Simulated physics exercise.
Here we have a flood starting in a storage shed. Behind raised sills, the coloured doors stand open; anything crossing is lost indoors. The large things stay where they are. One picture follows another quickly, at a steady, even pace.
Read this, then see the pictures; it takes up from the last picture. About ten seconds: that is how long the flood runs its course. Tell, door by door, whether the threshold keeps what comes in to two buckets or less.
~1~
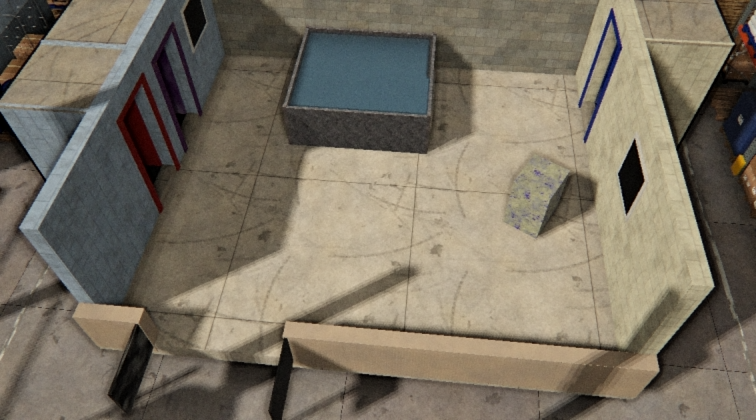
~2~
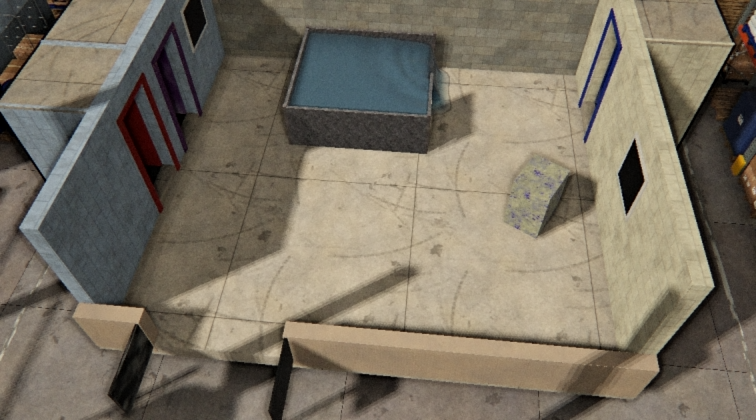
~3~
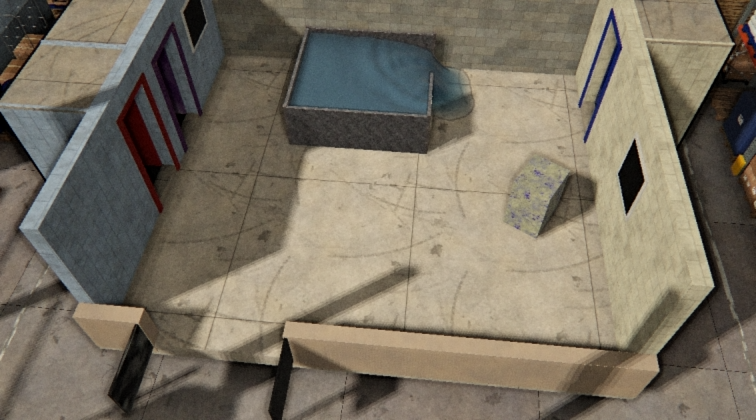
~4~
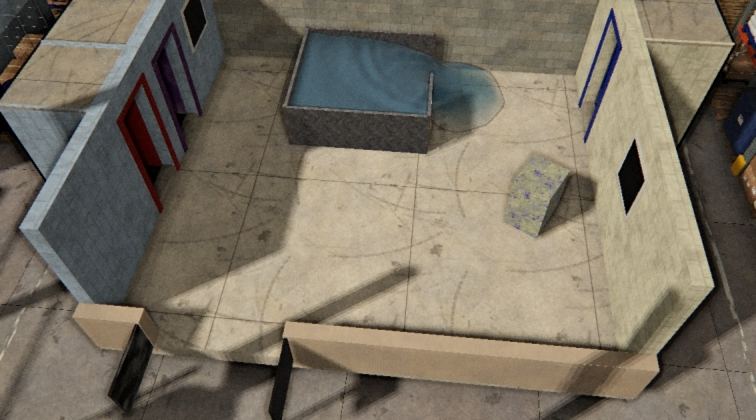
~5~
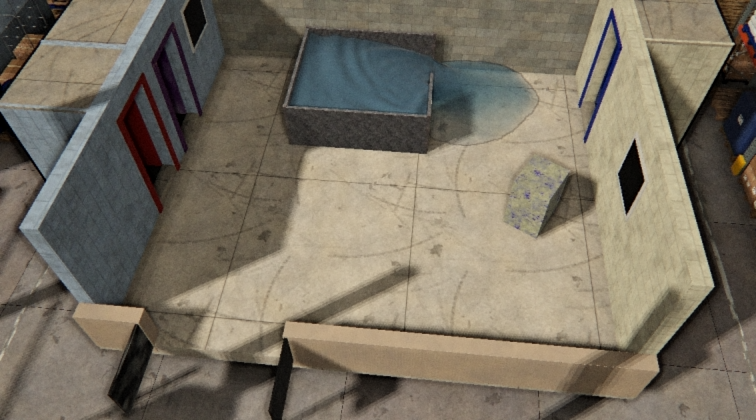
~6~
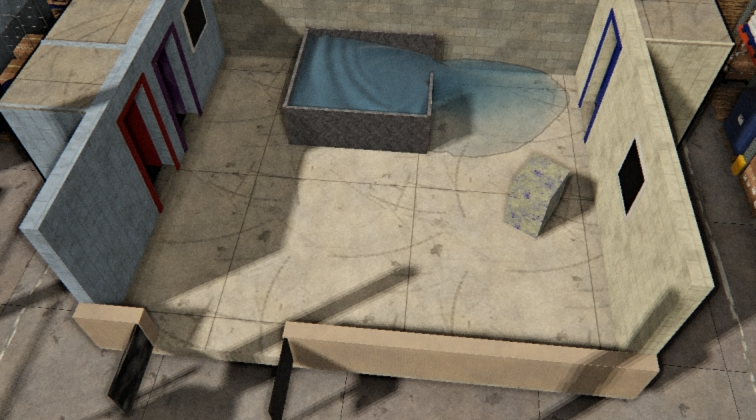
Red door: Two buckets or less. Blue door: More than two buckets. Purple door: Two buckets or less.
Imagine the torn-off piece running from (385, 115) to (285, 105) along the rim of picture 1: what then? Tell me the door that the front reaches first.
That's the door marked red.
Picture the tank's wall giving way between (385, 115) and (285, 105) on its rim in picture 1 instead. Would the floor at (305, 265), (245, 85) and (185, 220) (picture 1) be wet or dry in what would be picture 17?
First soaked, second unwetted, third soaked.
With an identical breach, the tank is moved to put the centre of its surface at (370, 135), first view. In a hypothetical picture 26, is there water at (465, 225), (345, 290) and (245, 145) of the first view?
Spot by spot, in the order asked: Swamped, untouched, untouched.
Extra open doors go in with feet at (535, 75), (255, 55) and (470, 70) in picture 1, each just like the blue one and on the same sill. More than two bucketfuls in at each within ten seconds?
Outcome by door - past the limit, within the limit, past the limit.
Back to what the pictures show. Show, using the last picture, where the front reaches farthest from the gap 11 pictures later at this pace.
Close to (603, 271), I think.
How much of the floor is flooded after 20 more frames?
My estimate is near 40 per cent.
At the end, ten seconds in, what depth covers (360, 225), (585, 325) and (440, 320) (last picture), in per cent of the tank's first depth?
Roughly 8 per cent, 16 per cent and 10 per cent.
A moment on, water covers 20 % of the floor; the red door not reached, the blue door over two buckets in, the purple door not reached.
Next, water covers 20 % of the floor; the red door not reached, the blue door far over two buckets in, the purple door not reached.
Then, water covers 40 % of the floor; the red door not reached, the blue door far over two buckets in, the purple door not reached.
Later, water covers 85 % of the floor; the red door not reached, the blue door far over two buckets in, the purple door wet at the sill, nothing in.
In the end, water covers 100 % of the floor; the red door wet at the sill, nothing in, the blue door far over two buckets in, the purple door wet at the sill, nothing in.
